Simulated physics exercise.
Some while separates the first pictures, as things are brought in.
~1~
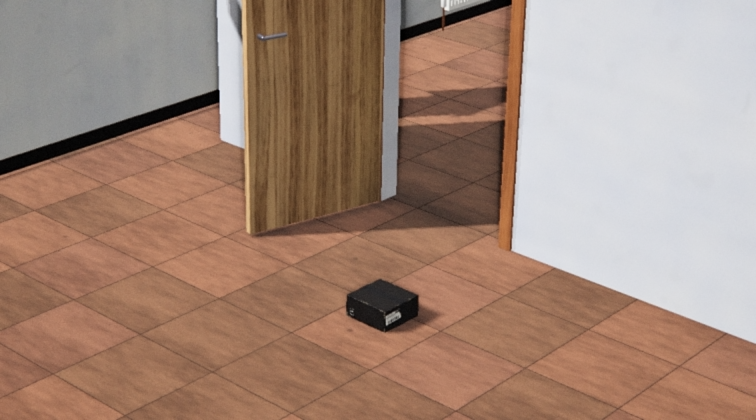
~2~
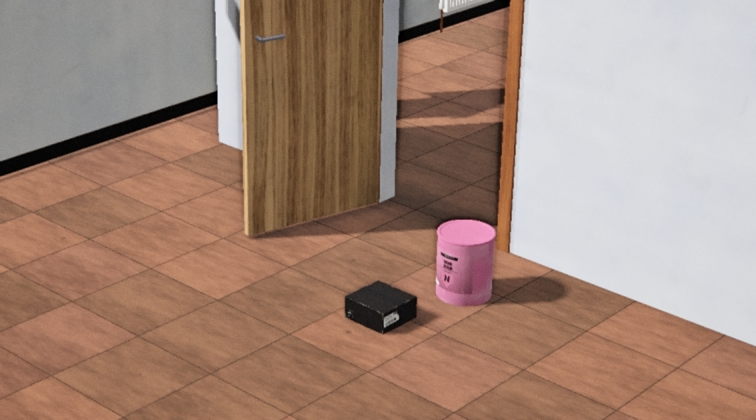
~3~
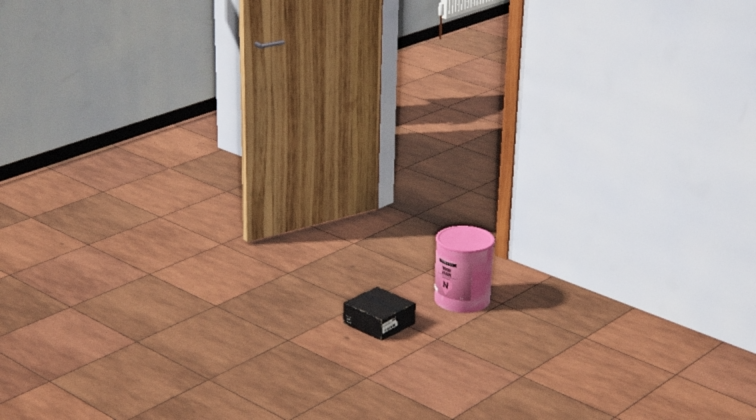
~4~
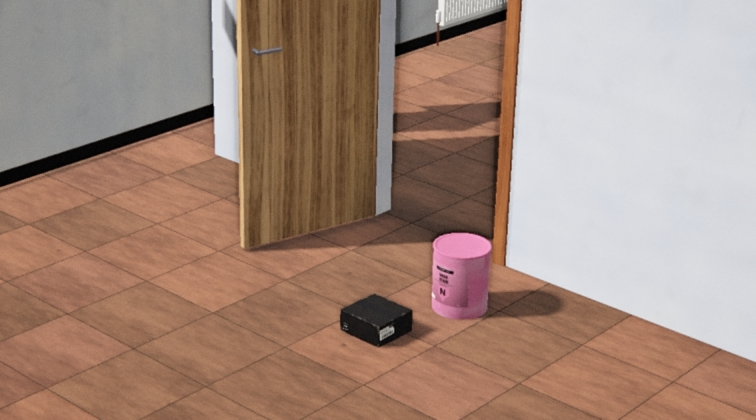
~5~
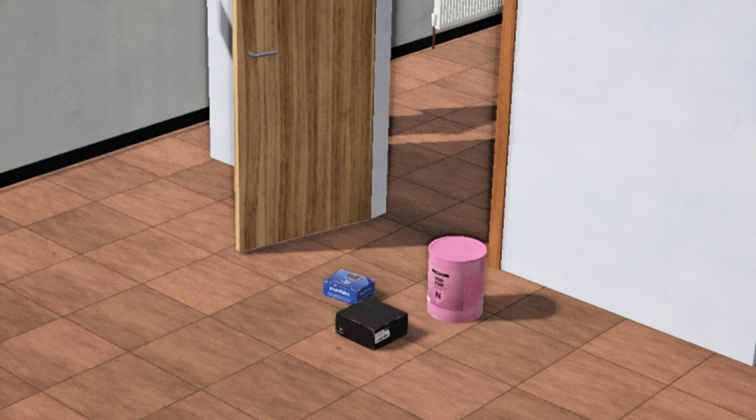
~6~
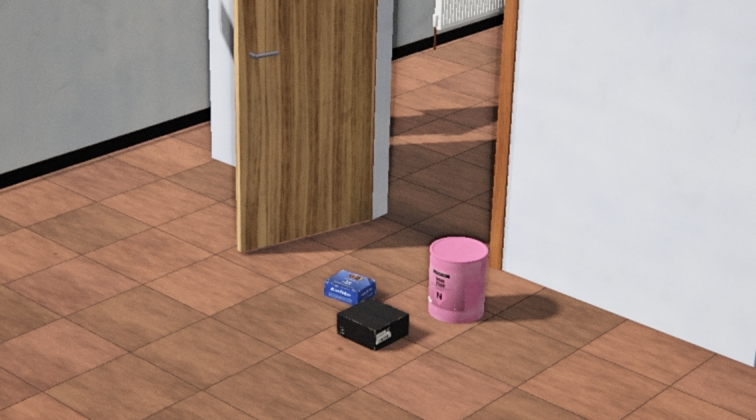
The footage shows a black parcel on a tiled floor near a wide-open wooden door; a pink pail appears to its right, then a blue box behind it, while the door and objects stay still and the view shifts slightly.
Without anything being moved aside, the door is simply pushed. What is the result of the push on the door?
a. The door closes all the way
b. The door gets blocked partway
a, the door closes all the way.
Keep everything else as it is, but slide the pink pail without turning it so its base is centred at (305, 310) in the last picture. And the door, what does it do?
It makes it all the way then.
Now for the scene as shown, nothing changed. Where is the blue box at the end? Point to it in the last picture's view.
Pretty much around (362, 293), I'd say.
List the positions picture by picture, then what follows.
The first picture shows door wide open and still.
The second picture shows door wide open and still; pink pail (465, 263); black parcel (381, 307).
The third picture shows door wide open and still; pink pail (464, 269); black parcel (379, 313).
The fourth picture shows door wide open and still; pink pail (461, 276); black parcel (376, 320).
The fifth picture shows door wide open and still; pink pail (456, 280); black parcel (372, 323).
The sixth picture shows door wide open and still; blue box (350, 288); pink pail (458, 280).
Then, 0.70 s past the last view, open by 88°.
Then, 1.30 s past the last view, open by 59°.
Then, 1.60 s past the last view, open by 43°; blue box displaced a little near (362, 293).
Then, 2.20 s past the last view, open by 11°; blue box displaced a little near (362, 293).
Finally, open by 0°; all 3 still in place. Final places as the last picture's camera would see them, blue box near (362, 293).
